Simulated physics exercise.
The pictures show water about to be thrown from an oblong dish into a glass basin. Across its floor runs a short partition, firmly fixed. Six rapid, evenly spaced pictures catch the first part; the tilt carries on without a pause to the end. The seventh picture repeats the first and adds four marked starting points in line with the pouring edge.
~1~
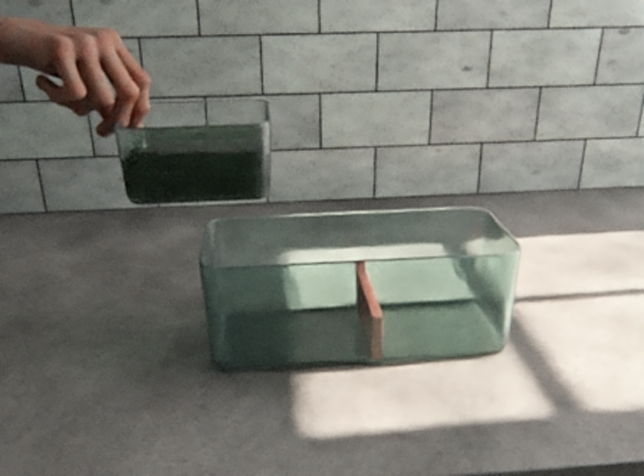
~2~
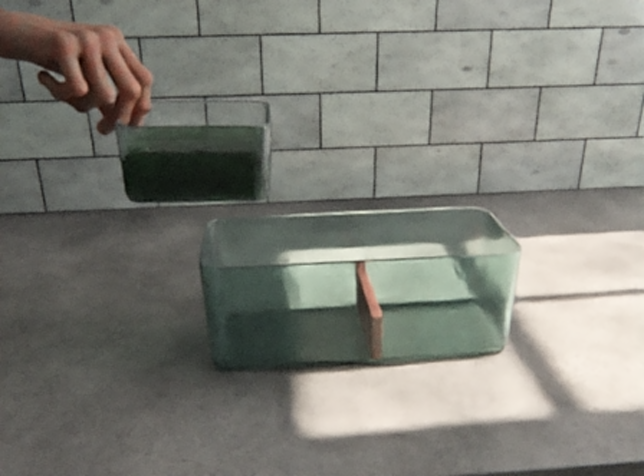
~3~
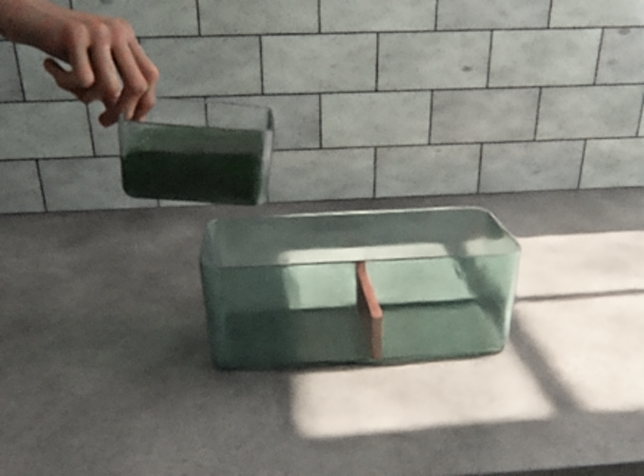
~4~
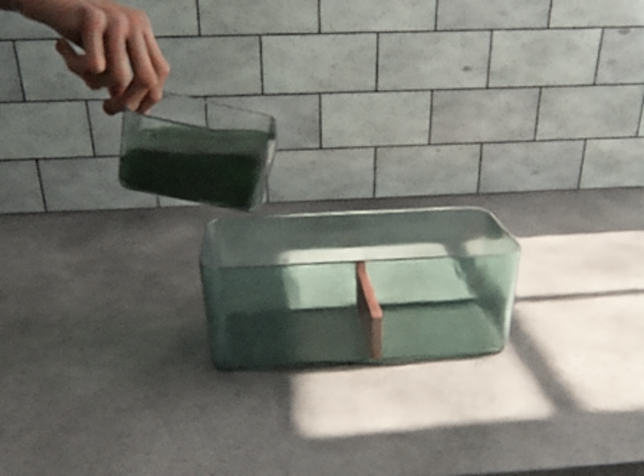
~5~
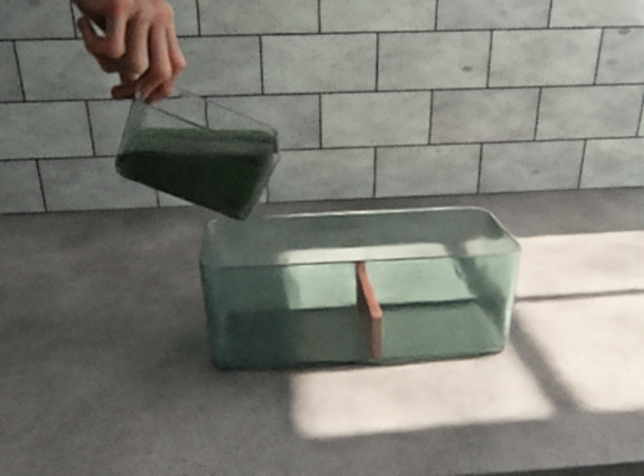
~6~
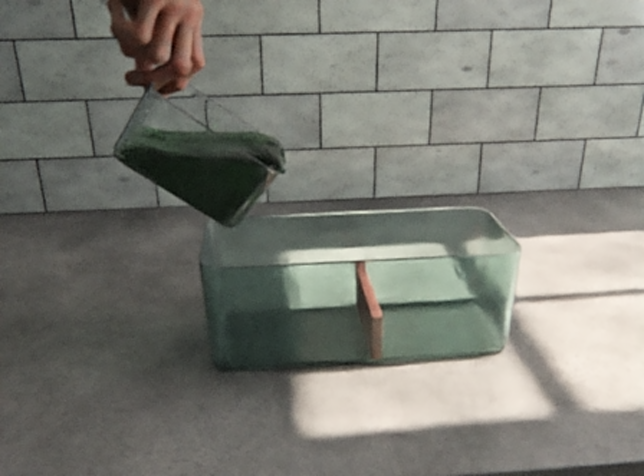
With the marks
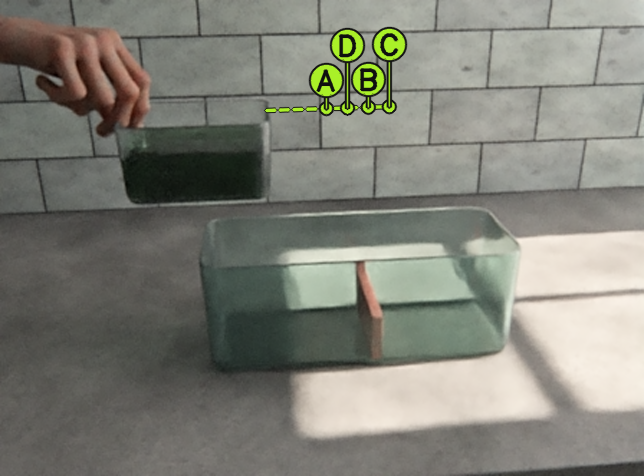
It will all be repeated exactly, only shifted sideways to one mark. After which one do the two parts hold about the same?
A is best.
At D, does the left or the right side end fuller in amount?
More ends on the right.
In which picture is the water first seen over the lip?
In picture 6.
In lime, A at (326, 108); B at (368, 107); C at (389, 106); D at (347, 107).
If A is chosen, about 48 % ends left of the wall and 49 % right of it.
If B is chosen, about 25 % ends left of the wall and 73 % right of it.
If C is chosen, about 14 % ends left of the wall and 84 % right of it.
If D is chosen, about 34 % ends left of the wall and 64 % right of it.
